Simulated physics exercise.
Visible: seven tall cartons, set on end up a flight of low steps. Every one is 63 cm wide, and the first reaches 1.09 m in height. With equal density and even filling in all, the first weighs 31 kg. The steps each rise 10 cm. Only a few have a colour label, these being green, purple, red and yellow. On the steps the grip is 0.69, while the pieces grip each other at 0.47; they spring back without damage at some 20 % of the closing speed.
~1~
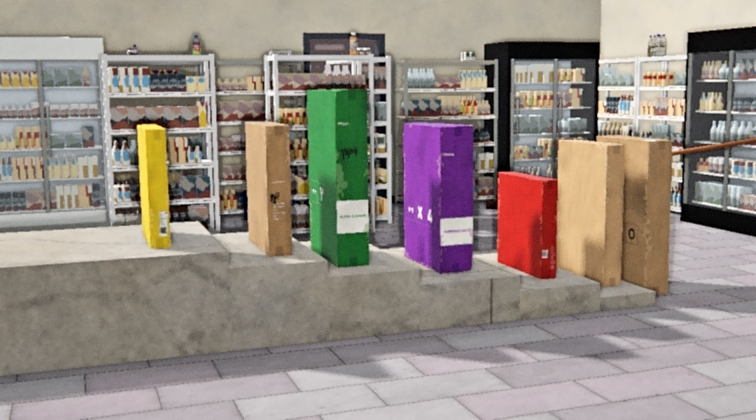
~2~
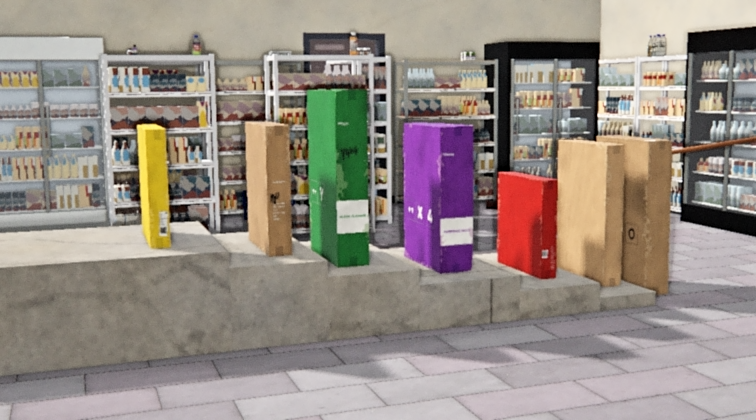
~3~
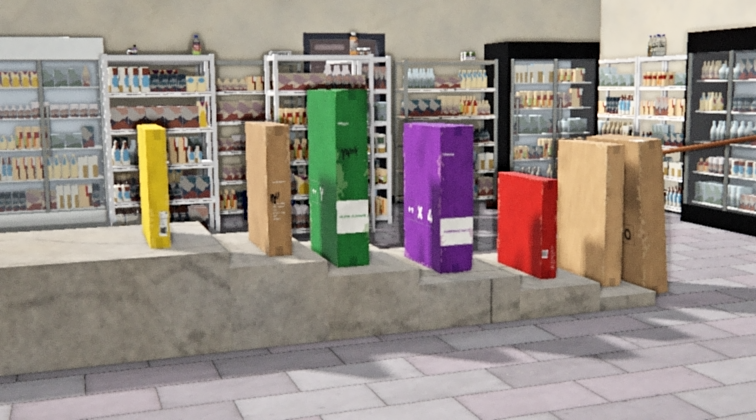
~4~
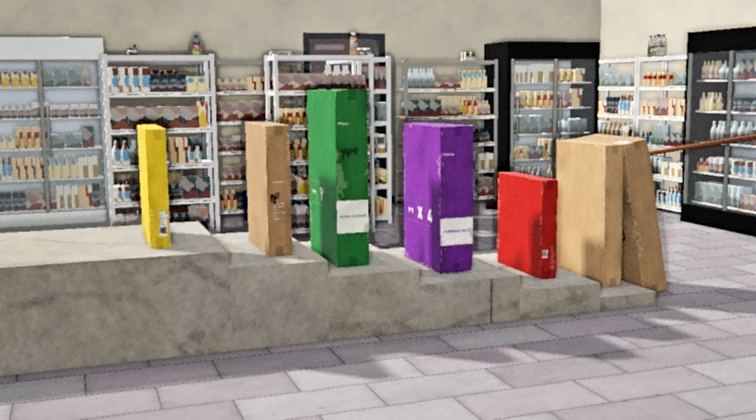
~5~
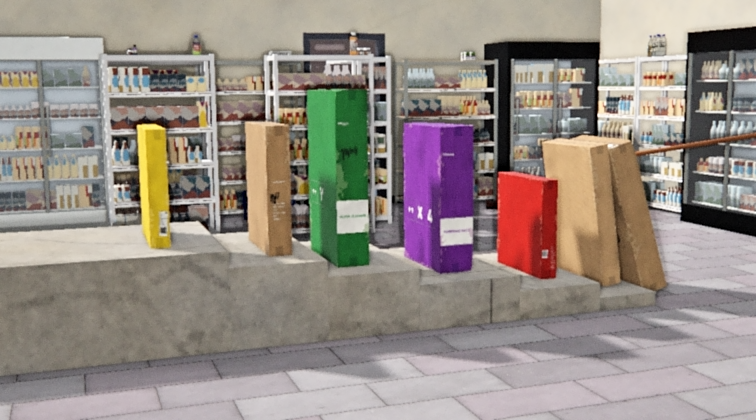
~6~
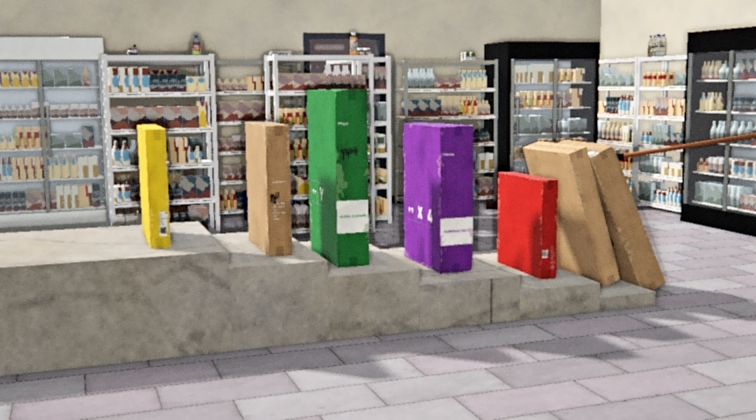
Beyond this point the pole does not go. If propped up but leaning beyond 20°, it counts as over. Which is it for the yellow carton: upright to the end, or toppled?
Toppled.
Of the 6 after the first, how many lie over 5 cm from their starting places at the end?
The shifted count is 6.
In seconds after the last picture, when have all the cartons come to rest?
At roughly 2.5 seconds.
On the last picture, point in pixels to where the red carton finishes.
Last frame, centre at roughly (485, 252).
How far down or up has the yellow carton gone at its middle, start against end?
Roughly 30 centimetres lower.
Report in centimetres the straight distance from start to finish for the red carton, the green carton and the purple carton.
Roughly red 40 cm, green 50 cm, purple 50 cm.
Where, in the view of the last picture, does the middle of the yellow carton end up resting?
It finishes near pixel (61, 237) of the last picture.
Then, 0.24 s after the last picture, 1 of the 6 other cartons over; yellow carton unmoved; red carton leaning 16°.
Then, 0.60 s after the last picture, 2 of the 6 other cartons over; yellow carton unmoved; red carton leaning 65°.
Then, 1.64 s after the last picture, 5 of the 6 other cartons over; yellow carton unmoved; red carton leaning 73°.
Then, 1.94 s after the last picture, 6 of the 6 other cartons over; yellow carton leaning 62°; red carton leaning 73°.
At rest, 6 of the 6 other cartons over; yellow carton lying flat; red carton leaning 73°; purple carton leaning 60°. Not one is left standing. As the last picture would show them, middles, yellow carton near (61, 237), red carton near (485, 252).
